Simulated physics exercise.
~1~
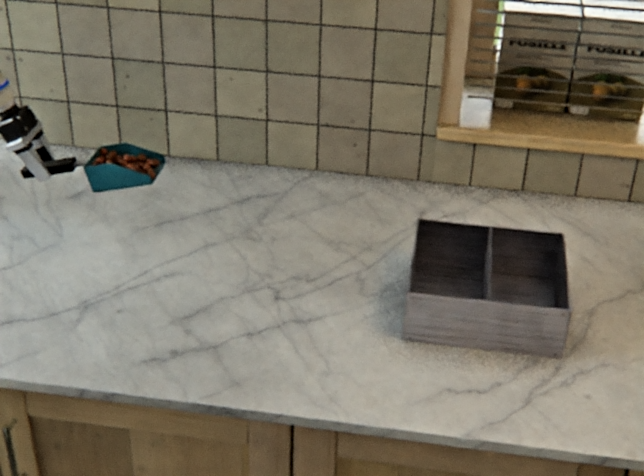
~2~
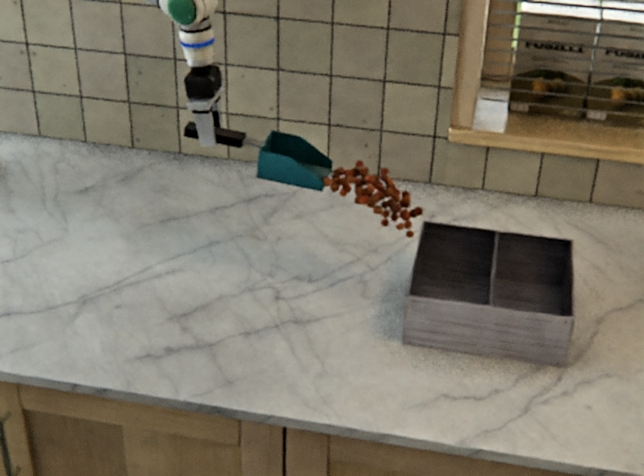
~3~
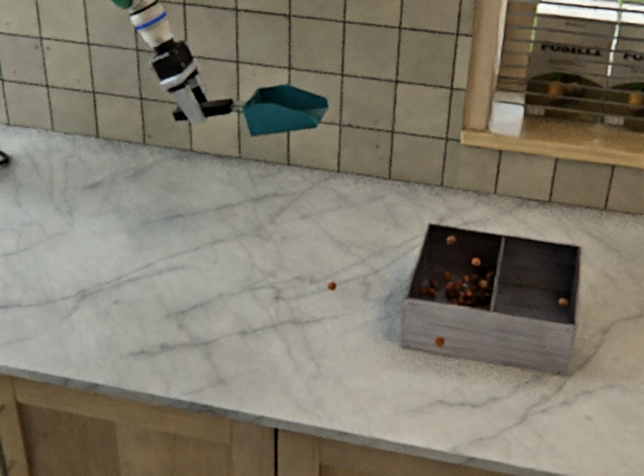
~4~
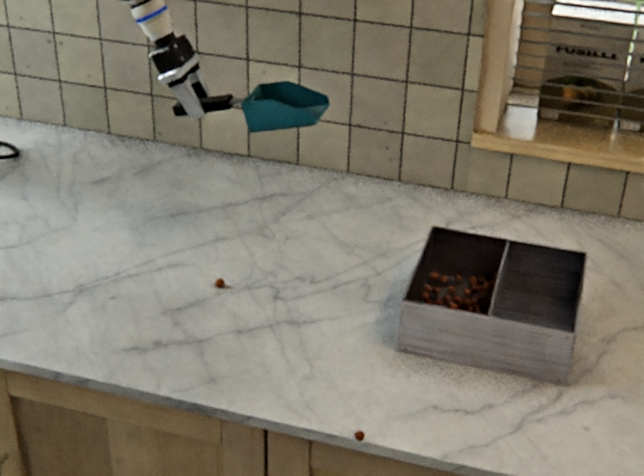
A robot arm holding a teal scoop full of small reddish-brown nuts moves in from the left above a white marble counter, seen from slightly above, with beige wall tiles behind and wooden cabinets below. A grey open box split by a cross wall sits on the right. The arm carries the scoop rightward and tips it, flinging the nuts in a loose stream toward the box. The emptied scoop then rises and tilts back as most nuts drop into the left compartment. Two strays end up outside, one on the counter and another near its front edge.
